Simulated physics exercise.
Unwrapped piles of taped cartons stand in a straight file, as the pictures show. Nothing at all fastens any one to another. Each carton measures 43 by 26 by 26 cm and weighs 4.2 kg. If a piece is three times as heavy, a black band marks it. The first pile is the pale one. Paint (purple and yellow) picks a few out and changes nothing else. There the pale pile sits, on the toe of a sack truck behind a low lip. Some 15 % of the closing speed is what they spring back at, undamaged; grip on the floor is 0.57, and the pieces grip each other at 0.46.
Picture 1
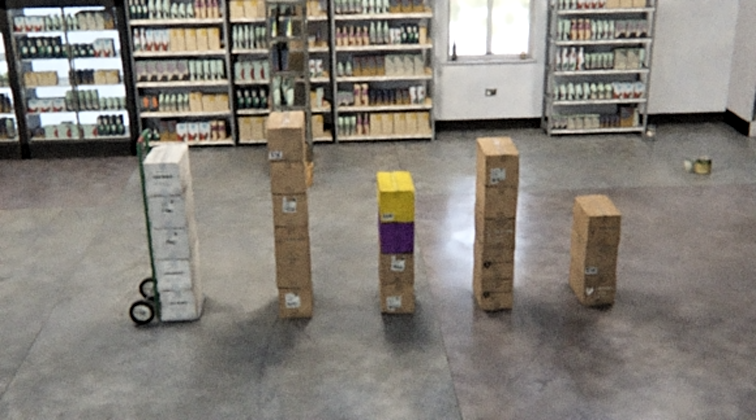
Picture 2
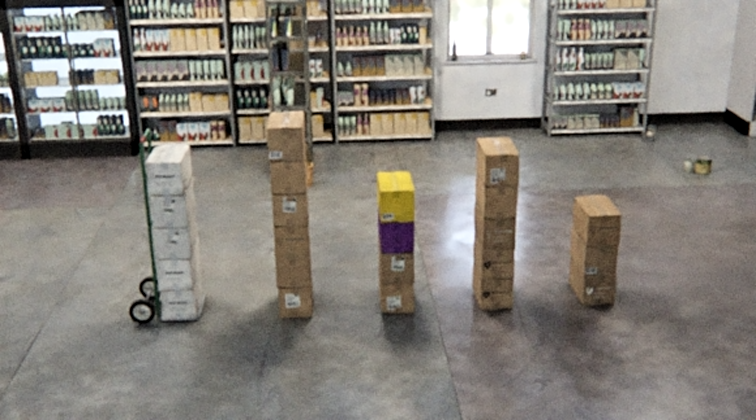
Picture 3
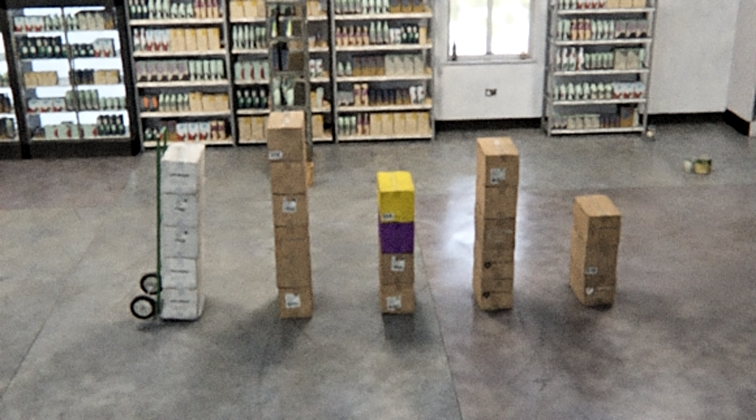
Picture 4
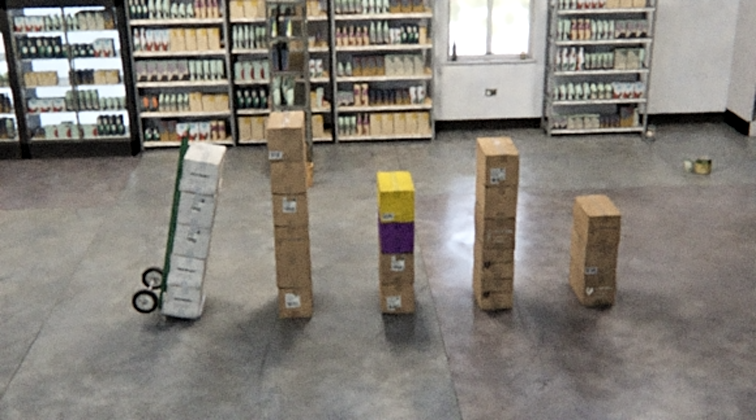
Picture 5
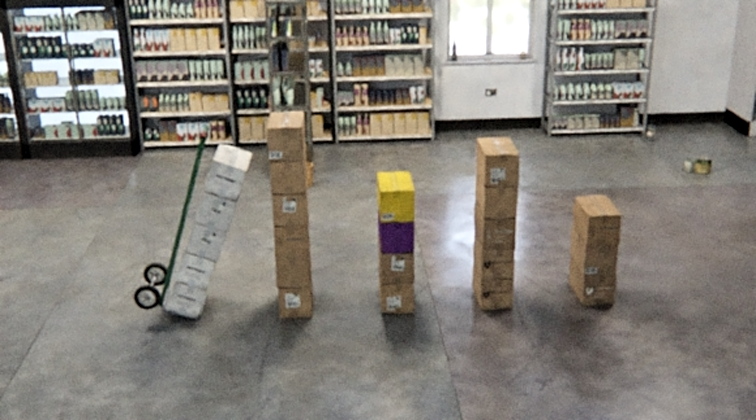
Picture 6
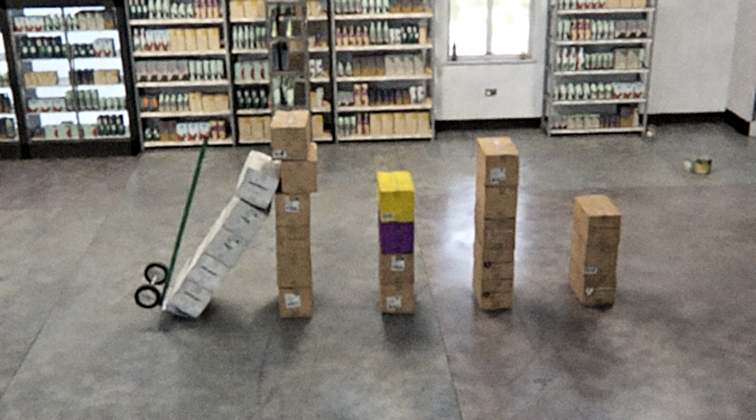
White carton pile on a green sack truck leaning steadily right, then pressing against the neighbouring brown pile and shifting its upper cartons.
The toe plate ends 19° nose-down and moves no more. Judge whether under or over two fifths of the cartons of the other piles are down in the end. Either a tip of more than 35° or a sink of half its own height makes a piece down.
Over two fifths are down.
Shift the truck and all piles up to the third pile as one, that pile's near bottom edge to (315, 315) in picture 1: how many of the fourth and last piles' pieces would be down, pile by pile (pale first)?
In that case fourth pile 0 and last pile 0.
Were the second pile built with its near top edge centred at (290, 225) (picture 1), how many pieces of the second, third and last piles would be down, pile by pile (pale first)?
Second 2, third 4, last 3.
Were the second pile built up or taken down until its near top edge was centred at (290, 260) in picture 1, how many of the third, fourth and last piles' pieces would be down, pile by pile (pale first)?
Counts down - third: 0; fourth: 0; last: 0.
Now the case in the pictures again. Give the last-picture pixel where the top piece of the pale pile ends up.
Somewhere about (235, 260).
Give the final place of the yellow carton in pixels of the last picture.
Its centre ends up near pixel (533, 252) in the last picture.
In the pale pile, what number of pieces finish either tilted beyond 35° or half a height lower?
5 pieces.
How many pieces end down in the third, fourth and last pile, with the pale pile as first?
For the third pile 4, for the fourth pile 5, for the last pile 3.
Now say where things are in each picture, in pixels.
In the first picture (we follow the side turned to the camera), truck frame (143, 180) 0° forward; yellow carton (398, 207); purple carton (398, 238); no other piece has moved.
Truck frame (144, 179) 1° forward; yellow carton (398, 207), in the second picture.
Truck frame (158, 176) 6° forward, top of the pale pile leaning 6°; yellow carton (398, 207); no other piece has moved, in the third picture.
Truck frame (178, 174) 13° forward, top of the pale pile leaning 13°; yellow carton (398, 207); no other piece has moved, in the fourth picture.
Truck frame (194, 173) 18° forward, top of the pale pile leaning 22°; yellow carton (398, 207); no other piece has moved, in the fifth picture.
Truck frame (196, 173) 19° forward, top of the pale pile leaning 27°; purple carton (398, 238); yellow carton (398, 207); 2 stirred so far, in the sixth picture.
Then, 0.39 s on from the sixth picture, 5 of the pale pile down; none of the 18 other cartons down, 6 disturbed.
Then, 0.89 s on from the sixth picture, 5 of the pale pile down; 6 of the 18 other cartons down; purple carton tipped 14°; yellow carton tipped 14°.
Then, 1.39 s on from the sixth picture, 5 of the pale pile down; 10 of the 18 other cartons down; purple carton tipped 41°, 20 cm lower; yellow carton tipped 21°, 19 cm lower.
Then, 1.93 s on from the sixth picture, 5 of the pale pile down; 18 of the 18 other cartons down; yellow carton tipped 57°, 53 cm lower; purple carton tipped 49°, 31 cm lower.
Finally, 5 of the pale pile down; 18 of the 18 other cartons down; purple carton tipped 49°, 31 cm lower; yellow carton tipped 49°, 53 cm lower. That is 100 per cent. Seen by the last camera, middles, purple carton near (484, 259), yellow carton near (533, 252).
